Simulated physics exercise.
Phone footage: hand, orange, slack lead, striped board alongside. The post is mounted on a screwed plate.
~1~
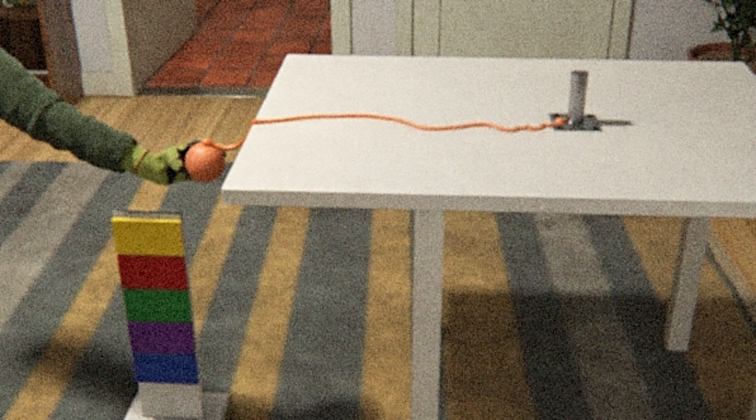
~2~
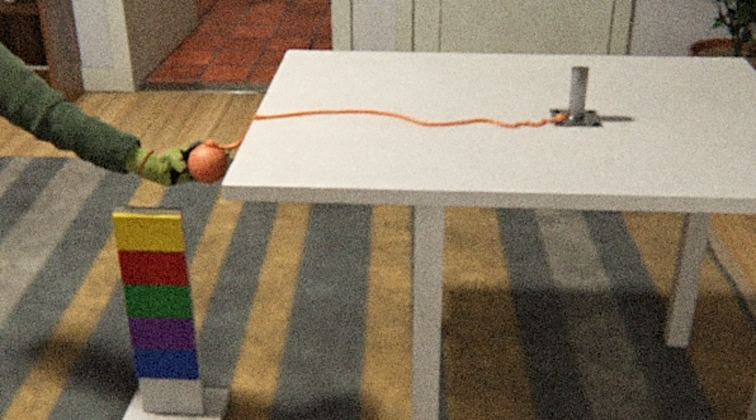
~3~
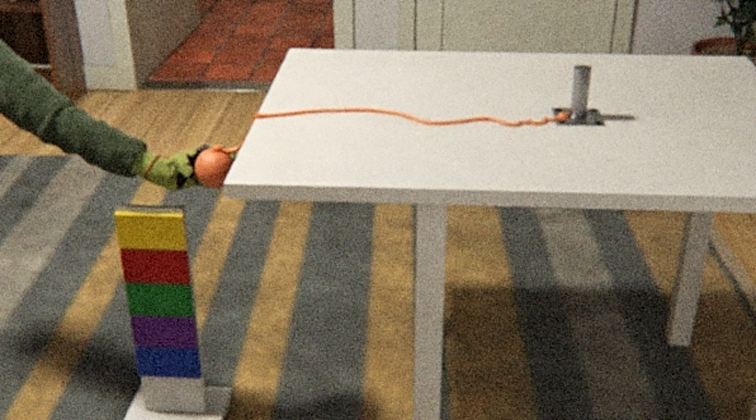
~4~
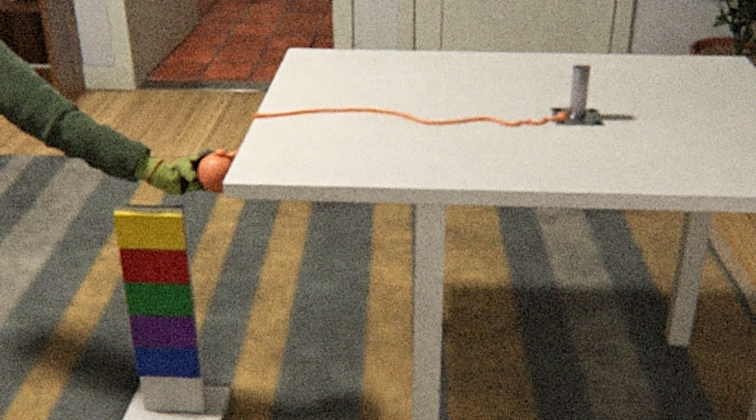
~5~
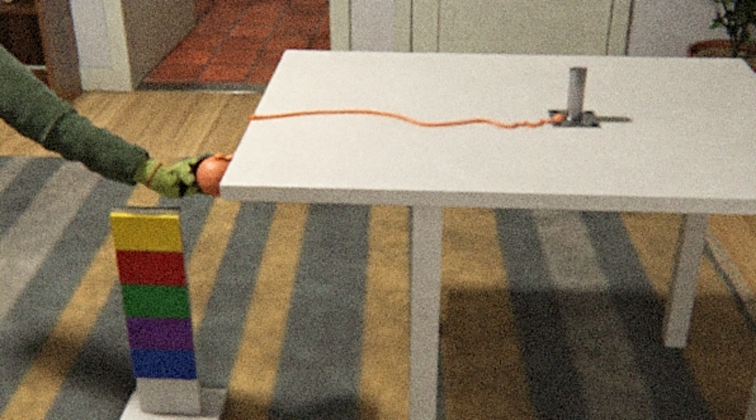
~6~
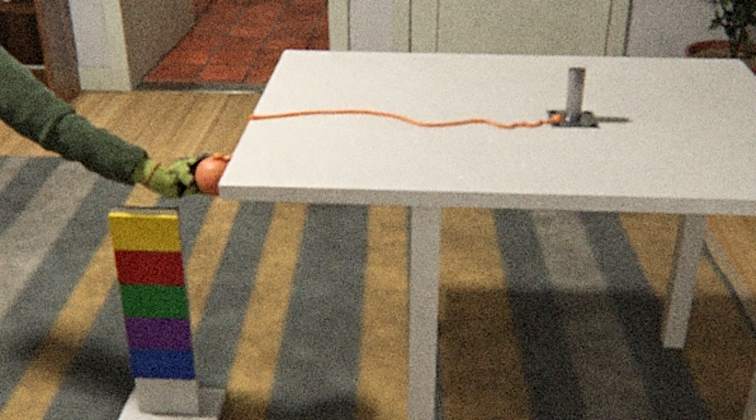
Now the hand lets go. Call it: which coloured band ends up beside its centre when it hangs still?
Yellow, beside its centre.
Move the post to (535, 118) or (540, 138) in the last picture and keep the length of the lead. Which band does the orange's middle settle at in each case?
In turn, red and then red.
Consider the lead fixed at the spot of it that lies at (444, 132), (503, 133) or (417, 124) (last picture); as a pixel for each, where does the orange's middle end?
Approximately at (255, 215), at (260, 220) and at (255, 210), in that order.
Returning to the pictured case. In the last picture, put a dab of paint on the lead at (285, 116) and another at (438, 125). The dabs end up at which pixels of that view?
In that view they reach (251, 124) and (411, 117).
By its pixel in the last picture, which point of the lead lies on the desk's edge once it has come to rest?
Look near (285, 116).
Soon after, orange near (269, 229); level with yellow.
Then, orange near (245, 229); level with yellow.
At rest, orange near (259, 230); level with yellow. Its centre hangs level with the yellow band.
